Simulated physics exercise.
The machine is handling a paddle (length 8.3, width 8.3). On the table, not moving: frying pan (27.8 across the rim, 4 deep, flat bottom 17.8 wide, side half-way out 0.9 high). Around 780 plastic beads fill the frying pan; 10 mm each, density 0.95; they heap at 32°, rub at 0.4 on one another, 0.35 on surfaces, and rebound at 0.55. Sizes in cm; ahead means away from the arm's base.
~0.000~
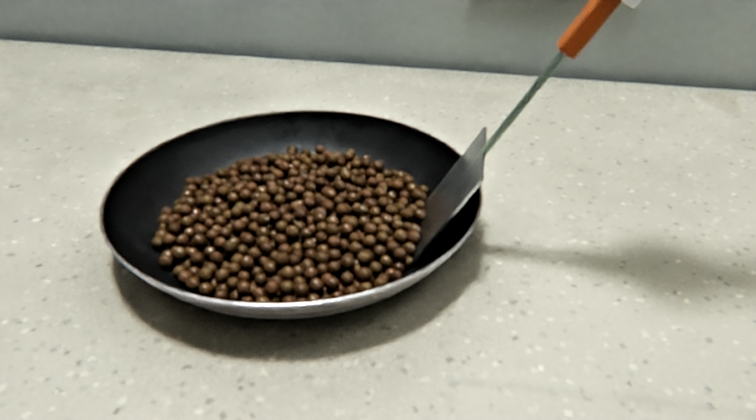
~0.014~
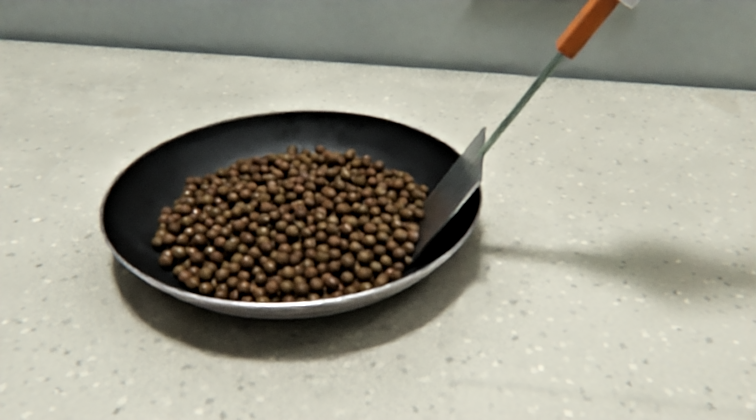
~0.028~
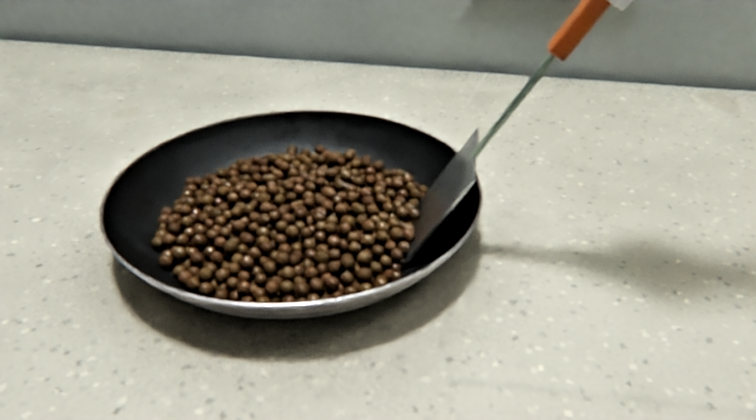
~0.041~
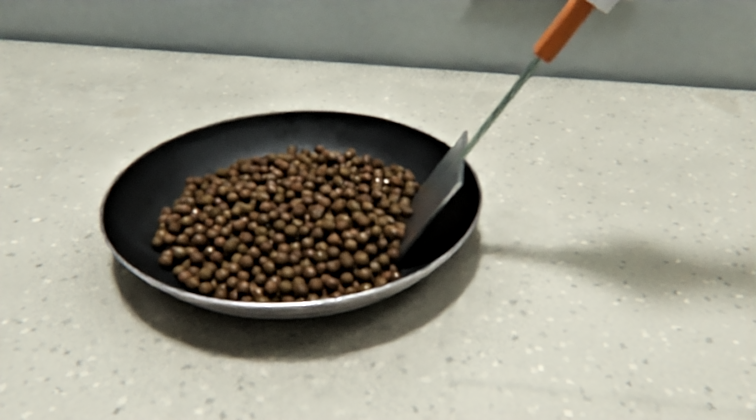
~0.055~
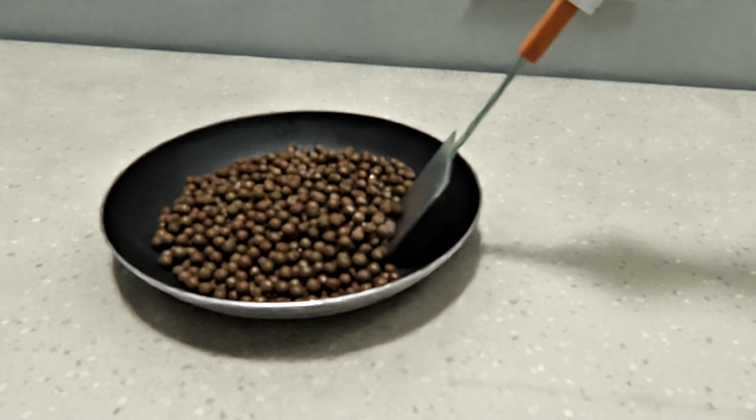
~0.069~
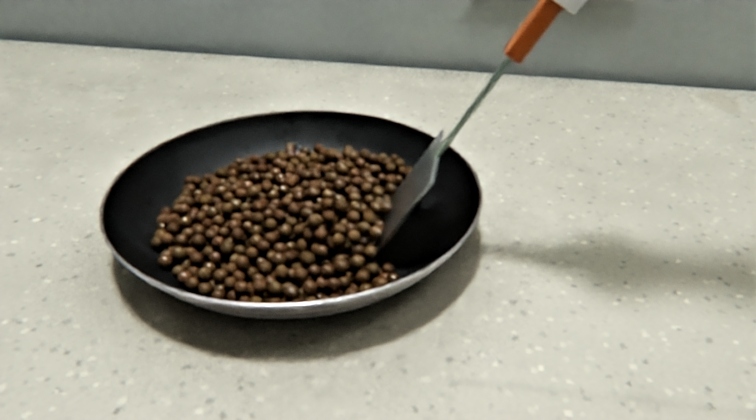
On a speckled pale countertop, an orange-handled paddle slowly pushing small brown beads a short way left in a black frying pan.
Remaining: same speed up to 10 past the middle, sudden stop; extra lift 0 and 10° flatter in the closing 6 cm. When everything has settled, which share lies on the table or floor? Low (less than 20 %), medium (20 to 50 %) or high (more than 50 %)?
A low share, less than 20 %, ends on the table or floor.
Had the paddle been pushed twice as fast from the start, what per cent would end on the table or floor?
In that case some 25 per cent.
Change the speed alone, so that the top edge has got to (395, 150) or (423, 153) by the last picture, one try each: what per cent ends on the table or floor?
About 25 and 20 per cent.
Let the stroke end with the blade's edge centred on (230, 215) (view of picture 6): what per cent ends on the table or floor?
Some 0 per cent.
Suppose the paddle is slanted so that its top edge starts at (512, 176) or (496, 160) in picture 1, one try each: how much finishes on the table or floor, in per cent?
About 10 and 10 per cent.
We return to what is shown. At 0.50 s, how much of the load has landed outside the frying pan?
Roughly 15 per cent.
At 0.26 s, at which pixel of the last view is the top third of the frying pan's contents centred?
Around (206, 181).
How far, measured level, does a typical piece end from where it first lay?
About 4 cm.
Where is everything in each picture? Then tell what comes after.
In the first frame, the paddle top edge at (484, 151), sloping 60°; upper third of the load around (301, 206), from x 160 to 425, top at y 150; 775 in the frying pan.
In the second frame, the paddle top edge at (483, 152), sloping 60°; upper third of the load around (301, 206), from x 160 to 425, top at y 150.
In the third frame, the paddle top edge at (476, 153), sloping 60°; upper third of the load around (303, 206), from x 160 to 425, top at y 150.
In the fourth frame, the paddle top edge at (464, 154), sloping 60°; upper third of the load around (310, 206), from x 160 to 420, top at y 150.
In the fifth frame, the paddle top edge at (451, 155), sloping 60°; upper third of the load around (313, 206), from x 160 to 420, top at y 150.
In the sixth frame, the paddle top edge at (438, 154), sloping 60°; upper third of the load around (312, 206), from x 155 to 420, top at y 150; 775 in the frying pan.
After 0.16 s, sloping 60°, highest piece 5 above the table; 775 in the frying pan.
After 0.26 s, sloping 57°, highest piece 5 above the table; 775 in the frying pan.
After 0.50 s, sloping 50°, highest piece 6 above the table; 672 in the frying pan, 100 on the table or floor, 3 on the blade or in flight.
After 1.55 s, sloping 50°, highest piece 5 above the table; 668 in the frying pan, 107 on the table or floor.
In the end, 668 in the frying pan, 107 on the table or floor. That is 14 % on the table or floor.
